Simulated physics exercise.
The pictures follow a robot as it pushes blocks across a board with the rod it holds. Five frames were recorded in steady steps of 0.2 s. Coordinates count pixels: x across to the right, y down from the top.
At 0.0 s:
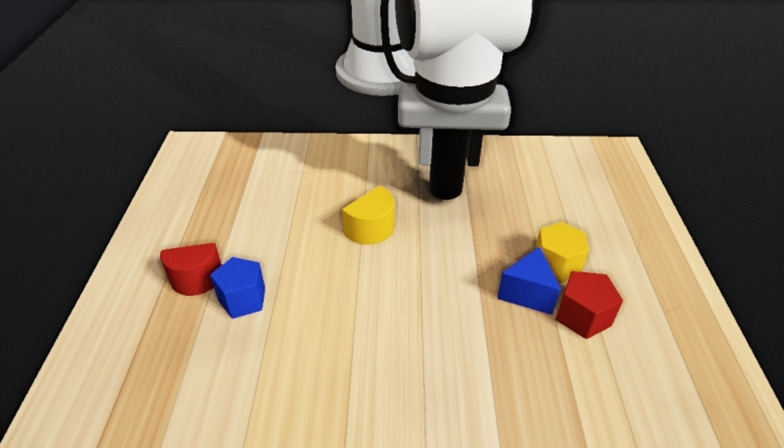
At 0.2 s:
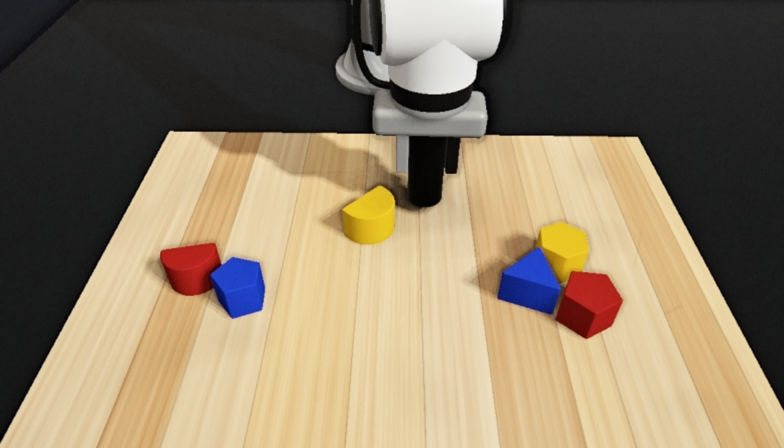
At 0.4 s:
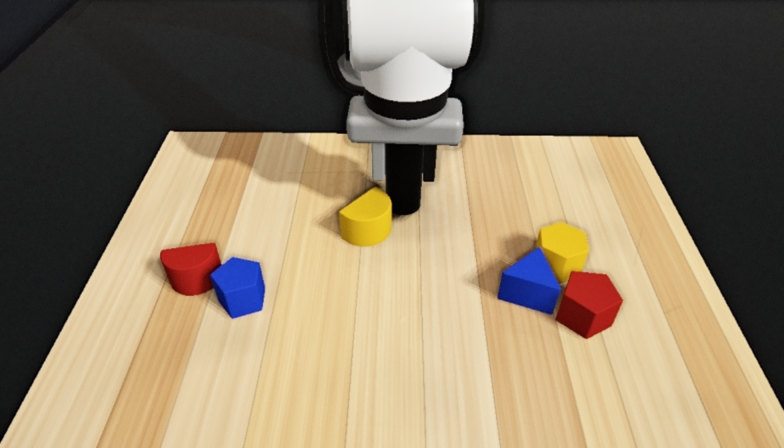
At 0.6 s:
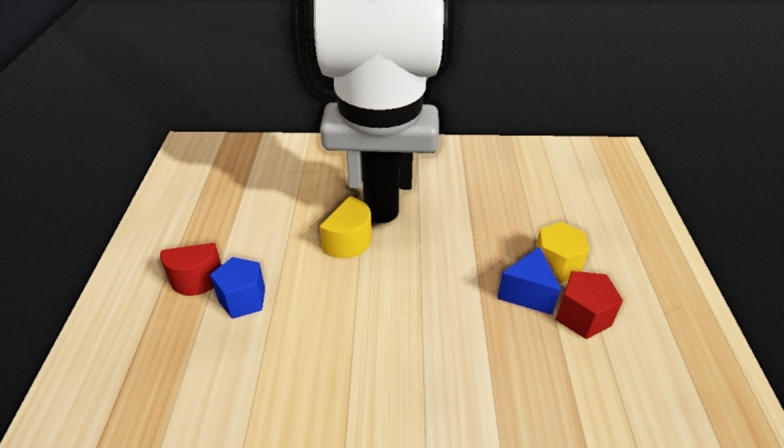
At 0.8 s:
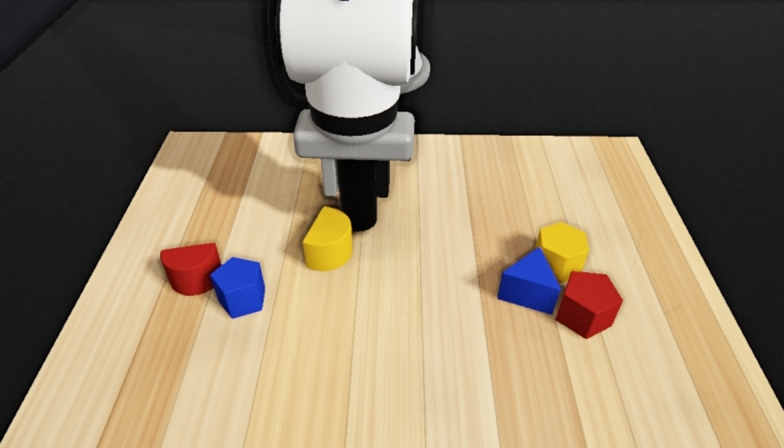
In the video, a robot arm with a black rod moves left across a wooden table and pushes a yellow D-shaped block left and slightly toward the viewer, while the red, blue and other yellow blocks stay still.
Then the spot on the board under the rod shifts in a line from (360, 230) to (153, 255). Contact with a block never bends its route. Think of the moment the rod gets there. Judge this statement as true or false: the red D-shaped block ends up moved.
My answer: False.
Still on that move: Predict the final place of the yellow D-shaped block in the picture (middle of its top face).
Answer: (301, 240).
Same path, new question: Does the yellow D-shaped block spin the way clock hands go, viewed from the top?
I believe not.
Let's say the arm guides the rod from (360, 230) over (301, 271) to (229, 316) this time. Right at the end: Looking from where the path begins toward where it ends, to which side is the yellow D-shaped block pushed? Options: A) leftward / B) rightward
I'll go with A - leftward.
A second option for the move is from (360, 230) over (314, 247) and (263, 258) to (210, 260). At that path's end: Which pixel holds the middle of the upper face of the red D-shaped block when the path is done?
Most likely (166, 264).
What follows on the original path. One third of the way, rod (291, 228); yellow D-shaped block (301, 240), turned 65° anticlockwise.
Two thirds of the way, rod (221, 237); yellow D-shaped block (301, 240), turned 65° anticlockwise.
At the end, rod (148, 245); red D-shaped block unmoved; yellow D-shaped block (301, 240), turned 65° anticlockwise.
